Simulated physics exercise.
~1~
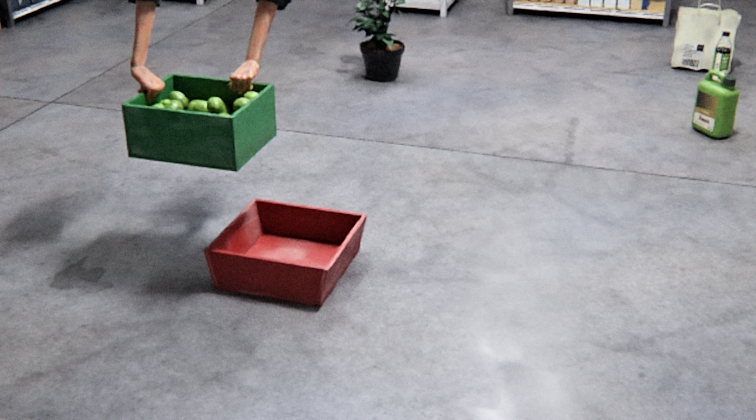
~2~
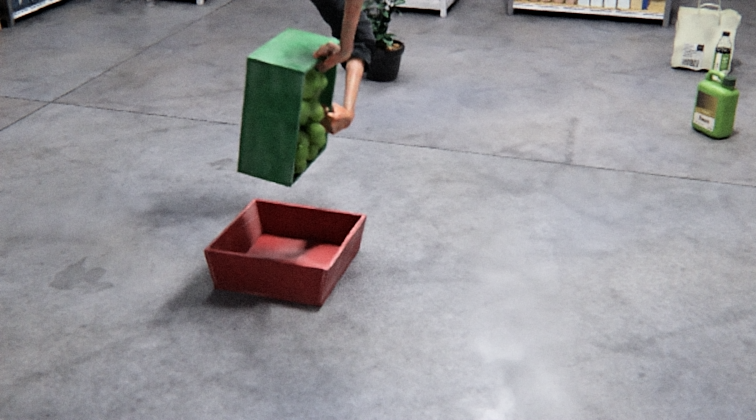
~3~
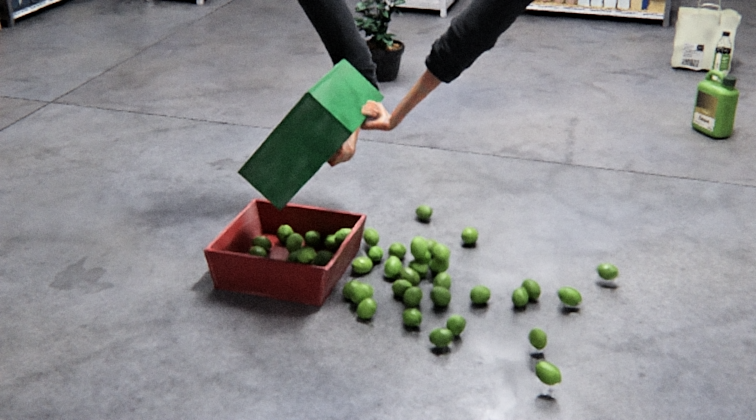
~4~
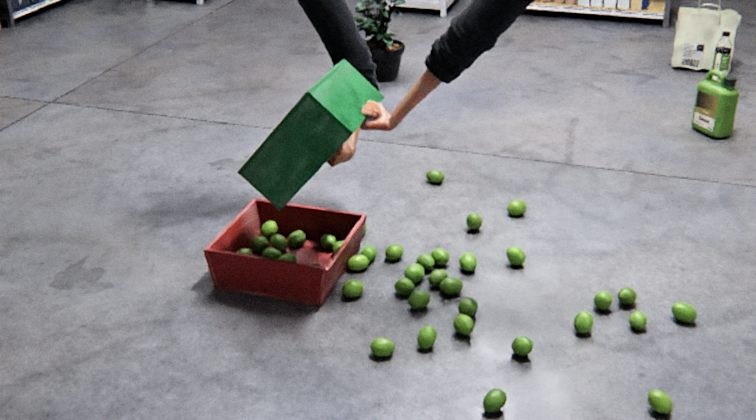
Green limes tumbled out of a green box as someone's hands tipped it steeply over a red tub on the concrete floor. Some landed in the tub, but most spilled past its right side and ended up scattered across the floor.
